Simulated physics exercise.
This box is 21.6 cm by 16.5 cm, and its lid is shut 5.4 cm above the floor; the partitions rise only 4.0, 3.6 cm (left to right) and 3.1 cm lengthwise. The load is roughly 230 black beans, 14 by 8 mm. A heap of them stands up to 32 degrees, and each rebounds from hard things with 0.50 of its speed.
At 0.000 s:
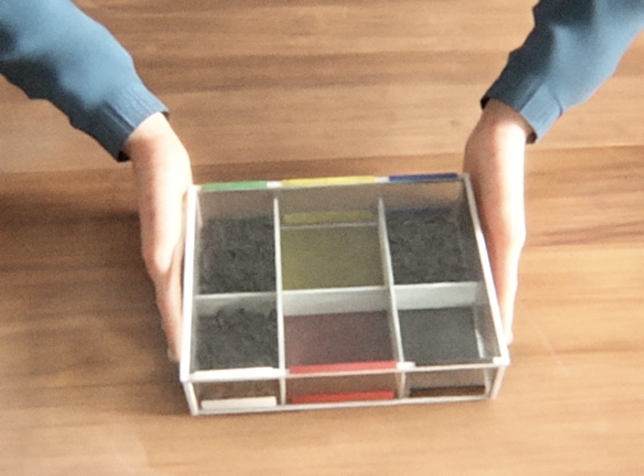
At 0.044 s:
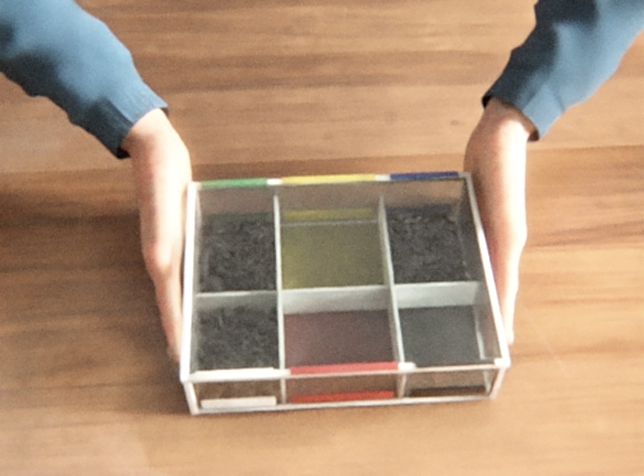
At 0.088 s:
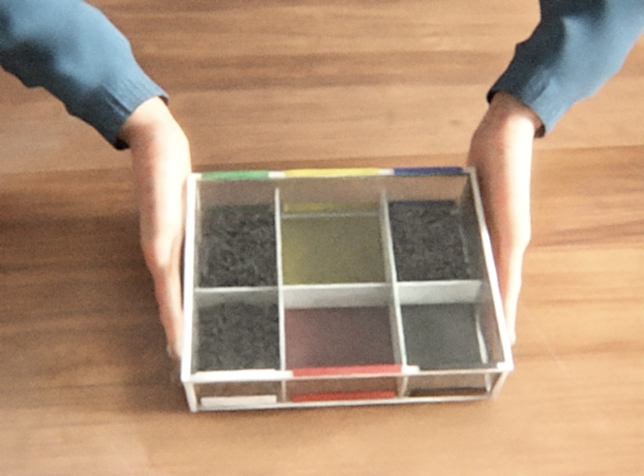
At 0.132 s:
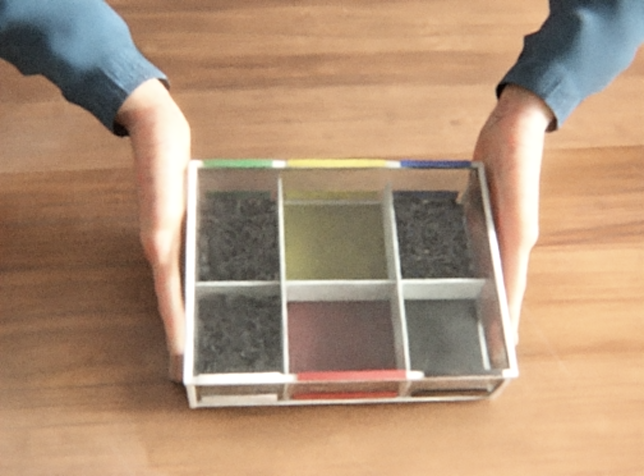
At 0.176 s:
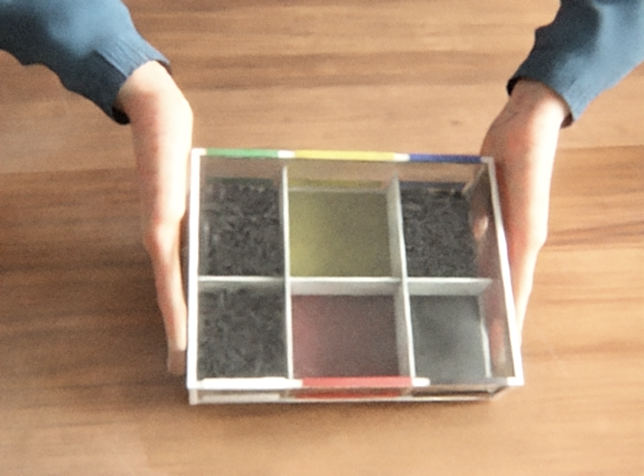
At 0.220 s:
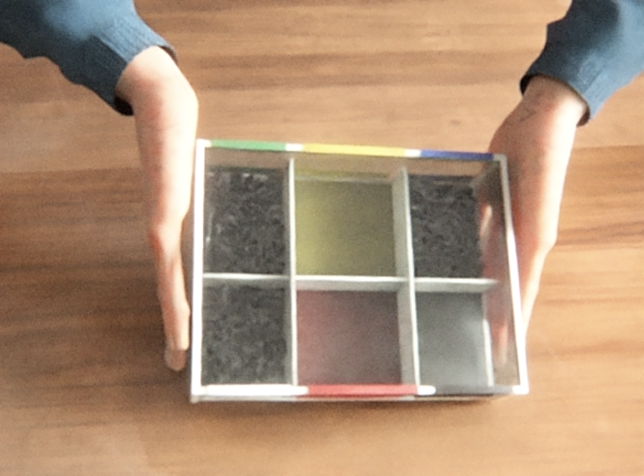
We see two hands in blue sleeves hold a clear, six-compartment box with small dark pieces in three sections, barely moving it at first, then tilting it increasingly toward the front right while the pieces stay in their sections.
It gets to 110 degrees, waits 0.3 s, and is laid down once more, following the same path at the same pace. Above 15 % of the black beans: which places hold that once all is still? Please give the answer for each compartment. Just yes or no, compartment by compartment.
Red gets a no, blue gets a no, green gets a no, yellow gets a no, white gets a yes, black gets a yes.
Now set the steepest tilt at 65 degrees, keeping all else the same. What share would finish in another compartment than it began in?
About 20 per cent.
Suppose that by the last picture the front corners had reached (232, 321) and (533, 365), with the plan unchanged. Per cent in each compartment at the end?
Per cent at the finish: Red 5, blue 35, green 20, yellow 5, white 20, black 20.
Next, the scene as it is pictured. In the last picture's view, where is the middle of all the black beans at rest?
I'd put it at about (340, 368).
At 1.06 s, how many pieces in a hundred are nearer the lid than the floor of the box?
Share: Approx. 80 %.
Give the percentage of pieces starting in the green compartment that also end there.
That comes out at about 10 percent.
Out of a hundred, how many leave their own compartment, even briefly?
Close to 65 in a hundred.
After 1.06 s, tilt 110 degrees; red 10 %, blue 10 %, green 10 %, white 40 %, black 30 %.
After 1.63 s, tilt 57 degrees; red 10 %, blue 5 %, green 5 %, white 45 %, black 40 %.
After 2.25 s, tilt 0 degrees; red 10 %, blue 5 %, green 5 %, white 45 %, black 40 %.
By 2.7 s all is still; red 10 %, blue 5 %, green 5 %, yellow 0 %, white 45 %, black 40 %.
